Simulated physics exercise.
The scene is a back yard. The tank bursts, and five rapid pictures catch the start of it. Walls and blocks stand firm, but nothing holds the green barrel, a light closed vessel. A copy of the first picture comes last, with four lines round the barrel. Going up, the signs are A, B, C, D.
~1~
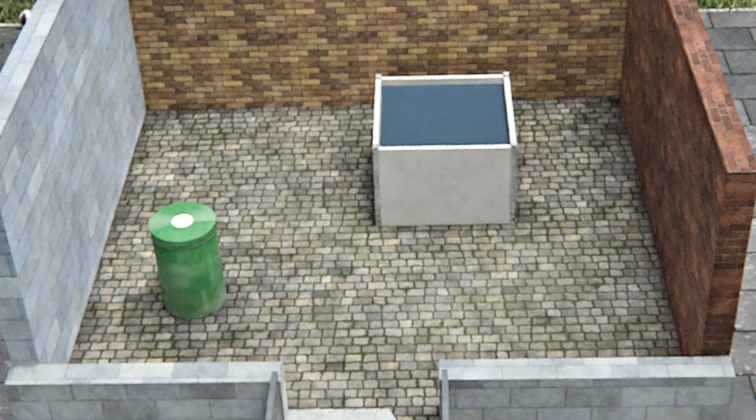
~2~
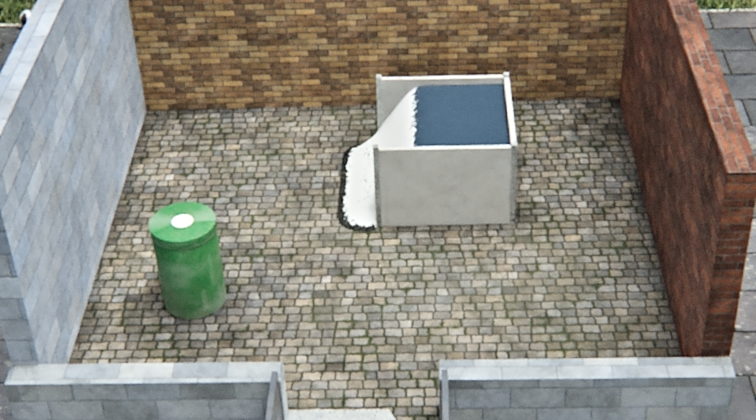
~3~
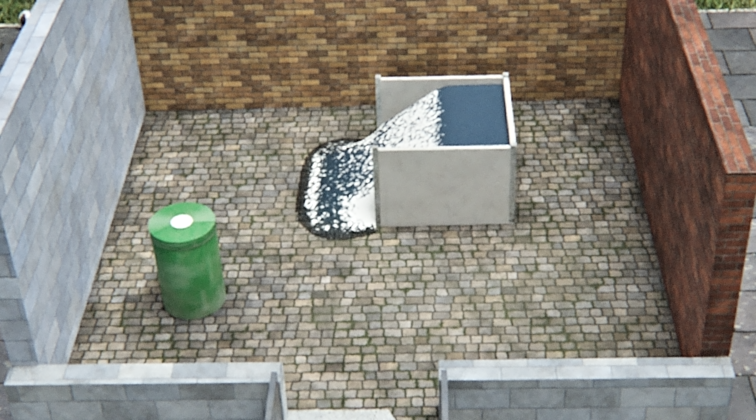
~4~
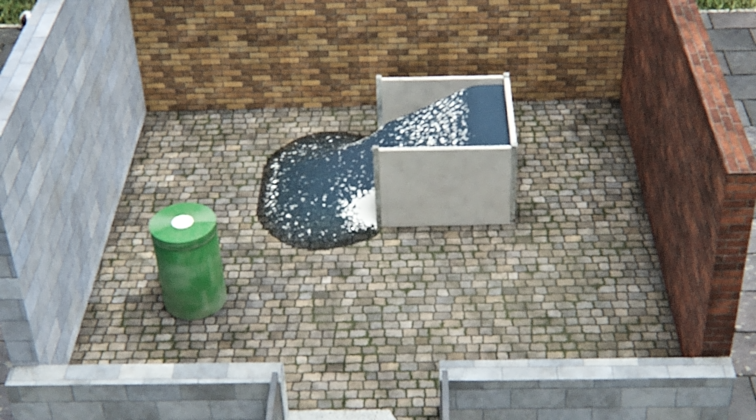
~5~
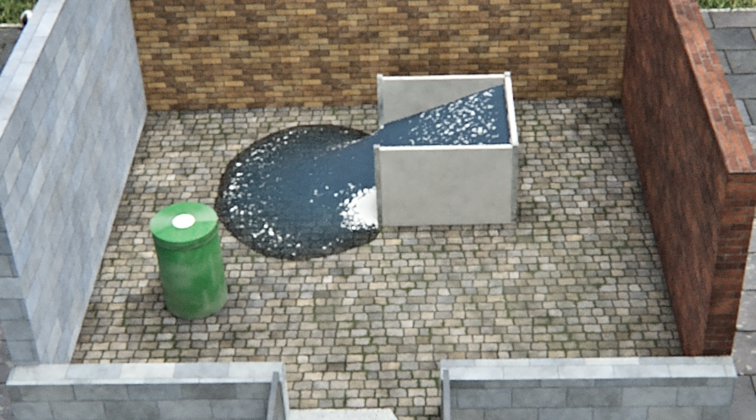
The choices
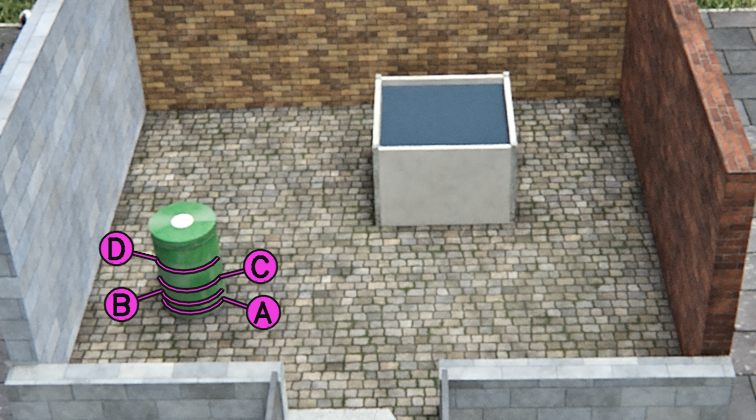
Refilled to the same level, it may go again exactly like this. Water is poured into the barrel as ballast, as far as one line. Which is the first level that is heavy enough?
Choose B.
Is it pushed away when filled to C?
No.
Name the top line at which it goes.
That would be A.
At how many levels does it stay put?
Three of them.
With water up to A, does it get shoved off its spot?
Yes.
In magenta, A at (190, 312); B at (188, 304); C at (186, 290); D at (183, 272); from the bottom up A, B, C, D.
With A, it is pushed about 4 times its own width away.
With B, it does not move.
With C, it does not move.
With D, it does not move.
